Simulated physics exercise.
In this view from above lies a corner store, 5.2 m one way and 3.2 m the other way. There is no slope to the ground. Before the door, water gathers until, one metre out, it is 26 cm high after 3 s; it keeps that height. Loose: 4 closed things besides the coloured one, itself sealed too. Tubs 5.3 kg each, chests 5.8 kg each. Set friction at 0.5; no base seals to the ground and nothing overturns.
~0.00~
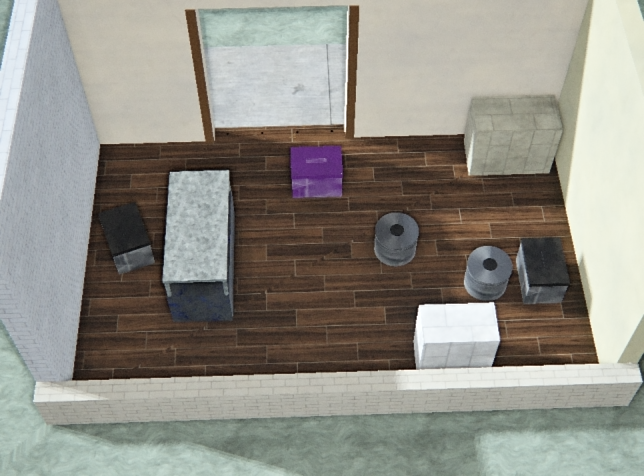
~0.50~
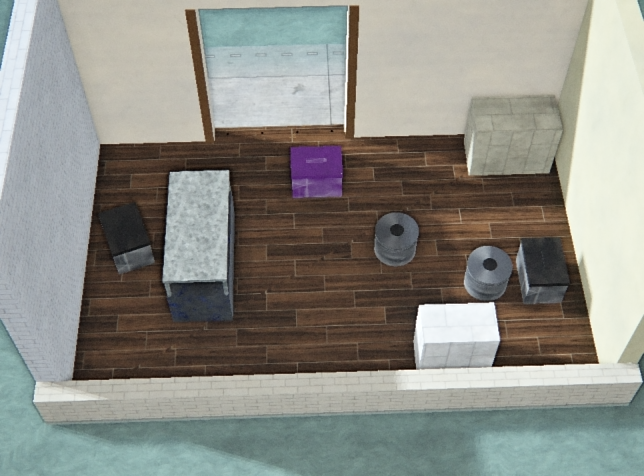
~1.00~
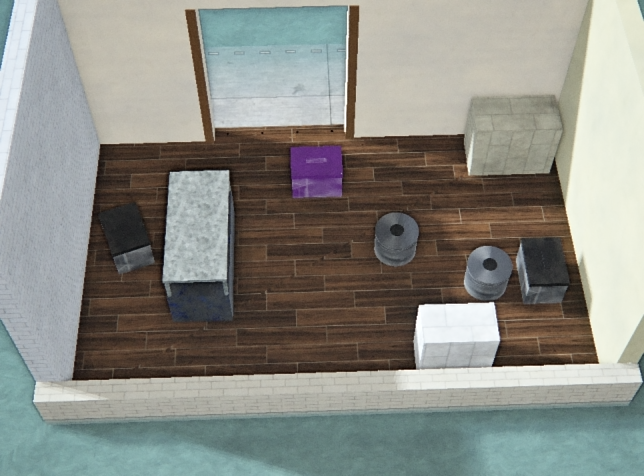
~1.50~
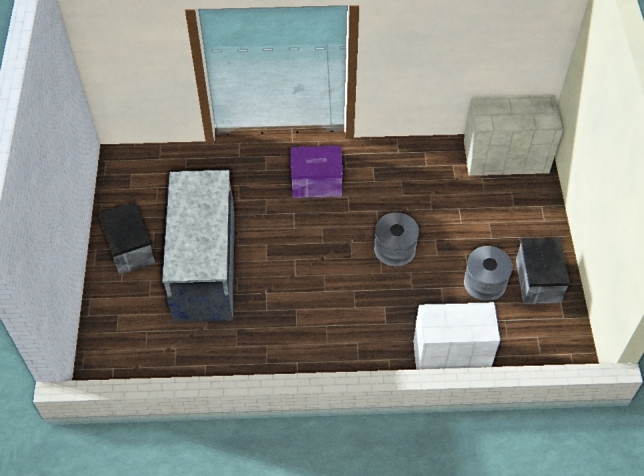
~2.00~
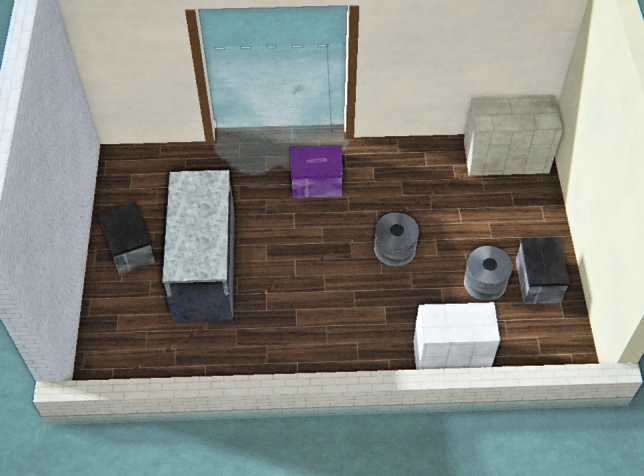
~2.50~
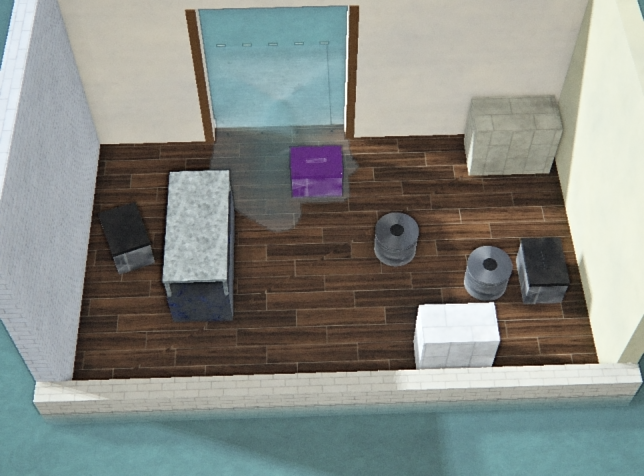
Small store room with wooden floor seen from above, shallow water spreading in through the doorway around a motionless purple chest.
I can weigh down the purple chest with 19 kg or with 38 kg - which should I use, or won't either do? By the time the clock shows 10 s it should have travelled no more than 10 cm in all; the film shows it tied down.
Go with neither; both fall short.
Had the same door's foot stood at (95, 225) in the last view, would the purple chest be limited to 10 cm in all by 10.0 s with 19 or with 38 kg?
If so, then both options fall short.
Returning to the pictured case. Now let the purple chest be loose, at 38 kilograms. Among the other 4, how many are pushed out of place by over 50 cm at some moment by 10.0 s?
By my count, 4.
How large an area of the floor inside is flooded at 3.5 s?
About 5.0 m2 is covered.
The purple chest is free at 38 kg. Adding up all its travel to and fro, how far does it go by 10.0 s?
It covers some 200 cm altogether.
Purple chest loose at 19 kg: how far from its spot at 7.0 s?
About 250 cm off its spot.
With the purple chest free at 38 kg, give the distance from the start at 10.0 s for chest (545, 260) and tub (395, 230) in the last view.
Respectively 60 and 100 centimetres.
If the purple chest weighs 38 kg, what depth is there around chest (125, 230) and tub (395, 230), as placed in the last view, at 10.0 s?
Depth approx. 14 cm / 12 cm.
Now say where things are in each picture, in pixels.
In the first frame, the purple chest at (316, 161) rests on the ground; 0.0 m2 under water; 0 of 5 have shifted.
In the second frame, the purple chest at (316, 161) rests on the ground; water covers 0.0 m2; 0 of 5 have shifted.
In the third frame, the purple chest at (316, 161) rests on the ground; water covers 0.0 m2; 0 of 5 have shifted.
In the fourth frame, the purple chest at (316, 161), on the bottom; water covers 0.0 m2; 0 of 5 have shifted.
In the fifth frame, the purple chest at (316, 161) rests on the ground; water covers 0.5 m2; 0 of 5 have shifted.
In the sixth frame, the purple chest at (316, 161) rests on the ground; 1.1 m2 under water; 0 of 5 have shifted.
After 3.5 s the purple chest would be 63 cm from its start with 19 kg and 17 cm from its start with 38 kg; 8 cm of water round it then.
After 4.5 s the purple chest would be 150 cm from its start with 19 kg and 67 cm from its start with 38 kg; 7 cm of water round it then.
After 7.0 s the purple chest would be 229 cm from its start with 19 kg and 103 cm from its start with 38 kg; 11 cm of water round it then.
After 10.0 s the purple chest would be 270 cm from its start with 19 kg and 204 cm from its start with 38 kg; 18 cm of water round it then.
